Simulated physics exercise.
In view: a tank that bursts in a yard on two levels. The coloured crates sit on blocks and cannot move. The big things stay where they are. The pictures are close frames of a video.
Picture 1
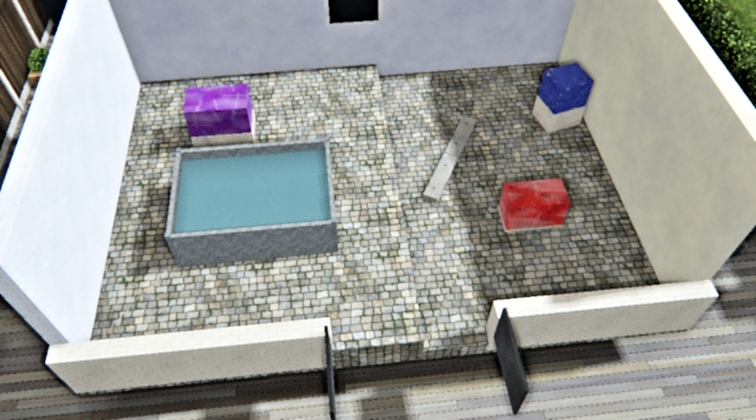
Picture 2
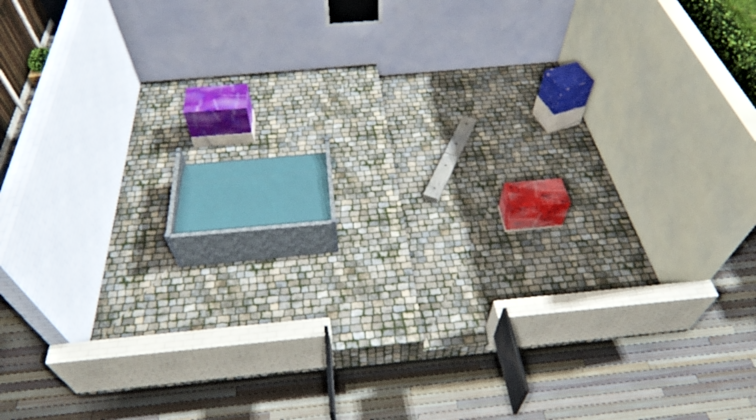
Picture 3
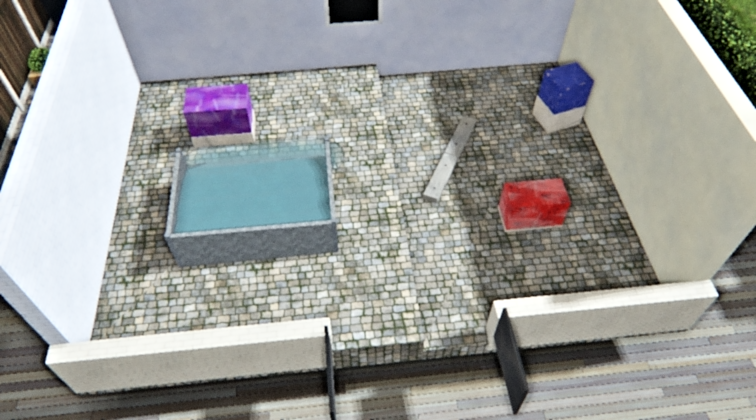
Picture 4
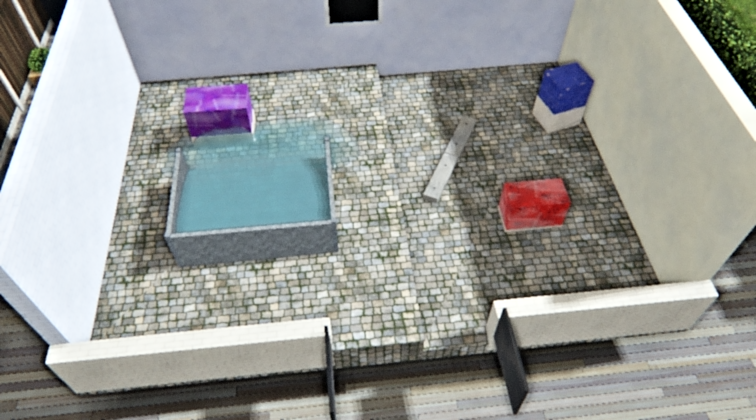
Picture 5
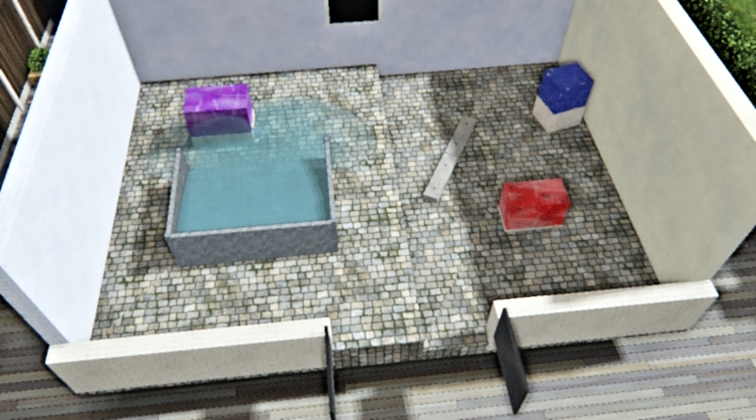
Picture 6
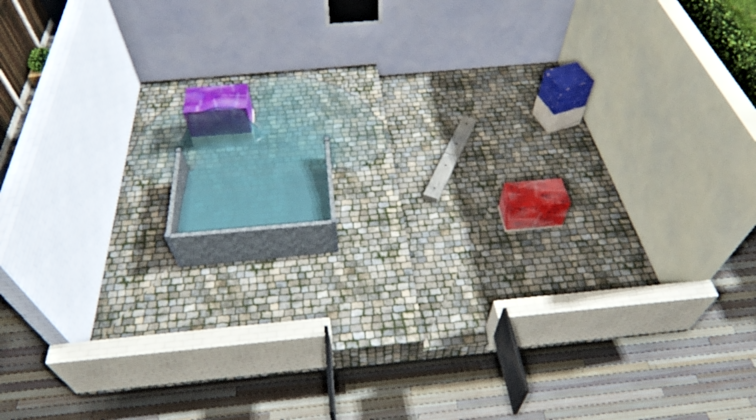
A walled yard paved in small stones is seen from high above its low front wall, where a gap stands between two dark gate panels. A grey tank of blue-green water sits at left before a purple-topped block, with a pale plank near the middle and red and blue-topped blocks at right. The tank's far side disappears, and water pours out backward, spreading thinly around the purple block, while the camera stays still.
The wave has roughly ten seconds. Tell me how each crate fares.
One by one: The red crate gets wet; the purple crate gets wet; the blue crate stays dry.
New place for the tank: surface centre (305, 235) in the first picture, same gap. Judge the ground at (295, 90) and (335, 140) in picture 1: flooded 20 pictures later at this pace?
One after the other: Covered, wet.
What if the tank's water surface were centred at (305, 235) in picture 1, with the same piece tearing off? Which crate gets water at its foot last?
Last comes the one in red.
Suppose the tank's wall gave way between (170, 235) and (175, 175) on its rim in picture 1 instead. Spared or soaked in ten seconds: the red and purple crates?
Then: The red one ends up wet, the purple one remains dry.
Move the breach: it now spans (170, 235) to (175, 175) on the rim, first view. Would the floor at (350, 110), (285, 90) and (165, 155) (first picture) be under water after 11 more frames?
In that order: Not flooded, not flooded, under water.
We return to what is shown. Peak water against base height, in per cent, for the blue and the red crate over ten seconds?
In turn 50 and 200 per cent.
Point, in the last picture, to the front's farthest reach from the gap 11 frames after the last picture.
Roughly at (487, 68).
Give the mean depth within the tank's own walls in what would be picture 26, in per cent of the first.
About 20 per cent.
A moment on, water covers 25 % of the floor; the red crate not reached, the purple crate water round its plinth, the blue crate not reached.
Next, water covers 35 % of the floor; the red crate not reached, the purple crate water round its plinth, the blue crate not reached.
Then, water covers 55 % of the floor; the red crate not reached, the purple crate water round its plinth, the blue crate water round its plinth.
Later, water covers 70 % of the floor; the red crate water round its plinth, the purple crate water round its plinth, the blue crate water round its plinth.
In the end, water covers 95 % of the floor; the red crate was topped, the purple crate was topped, the blue crate stayed above the water.
